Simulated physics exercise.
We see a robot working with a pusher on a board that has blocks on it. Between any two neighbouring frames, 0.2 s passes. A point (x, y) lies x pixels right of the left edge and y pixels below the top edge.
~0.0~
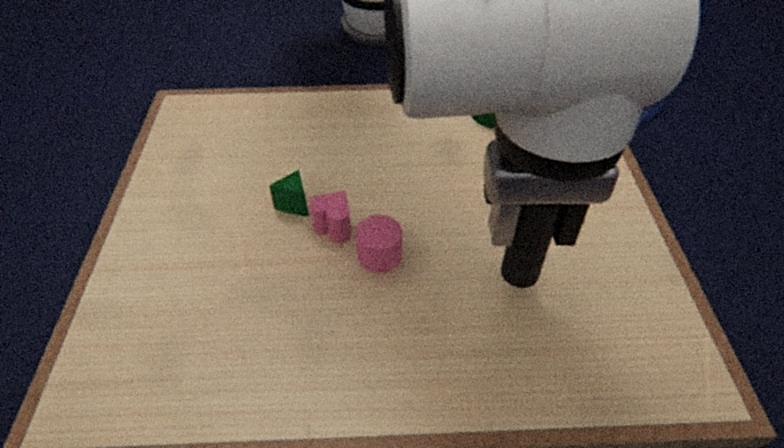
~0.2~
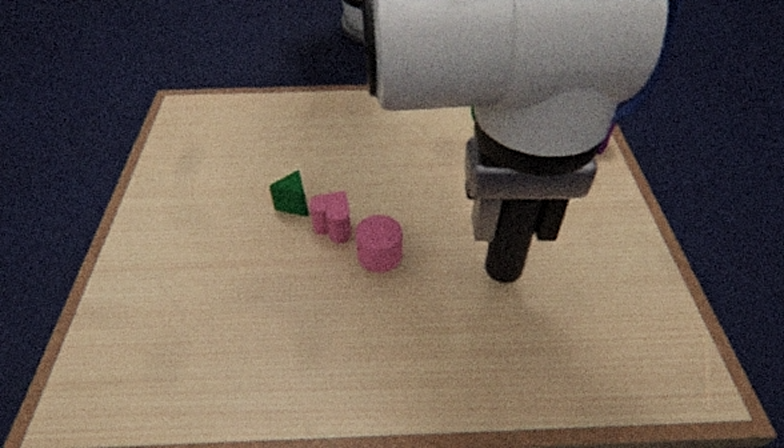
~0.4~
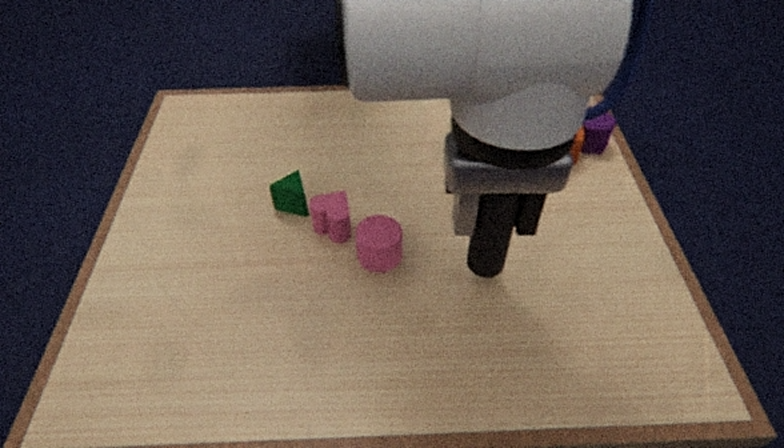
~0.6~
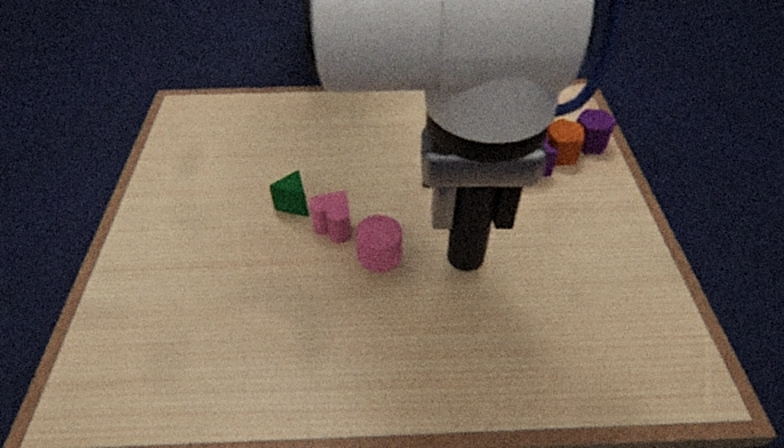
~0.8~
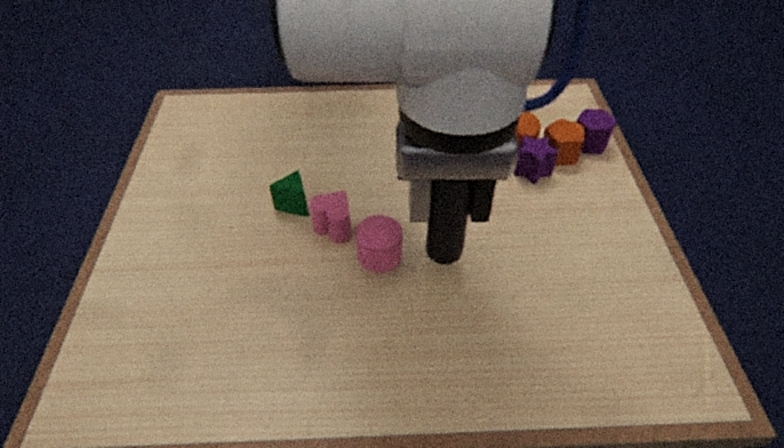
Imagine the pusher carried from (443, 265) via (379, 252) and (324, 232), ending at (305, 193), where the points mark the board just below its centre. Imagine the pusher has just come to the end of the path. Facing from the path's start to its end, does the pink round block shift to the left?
Yes - that is the case.
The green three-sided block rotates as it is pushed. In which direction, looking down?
Viewed from above, counterclockwise.
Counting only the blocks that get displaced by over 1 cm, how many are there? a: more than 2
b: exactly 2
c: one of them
My answer is option a.
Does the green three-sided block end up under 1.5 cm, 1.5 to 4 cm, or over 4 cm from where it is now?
It moves quite far, over 4 cm.
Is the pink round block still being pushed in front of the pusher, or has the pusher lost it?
The block gets away.
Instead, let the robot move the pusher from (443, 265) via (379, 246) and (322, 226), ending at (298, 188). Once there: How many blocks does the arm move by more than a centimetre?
At least three of them.
What follows on the original path. One third of the way, pusher at (378, 238); pink heart block at (318, 200), turned 45° clockwise; pink round block at (336, 228).
Two thirds of the way, pusher at (321, 217); green three-sided block at (288, 176), turned 30° anticlockwise; pink heart block at (295, 193); pink round block at (284, 225).
At the end, pusher at (303, 178); green three-sided block at (260, 149), turned 45° anticlockwise; pink heart block at (272, 163), turned 115° clockwise; pink round block at (283, 225).
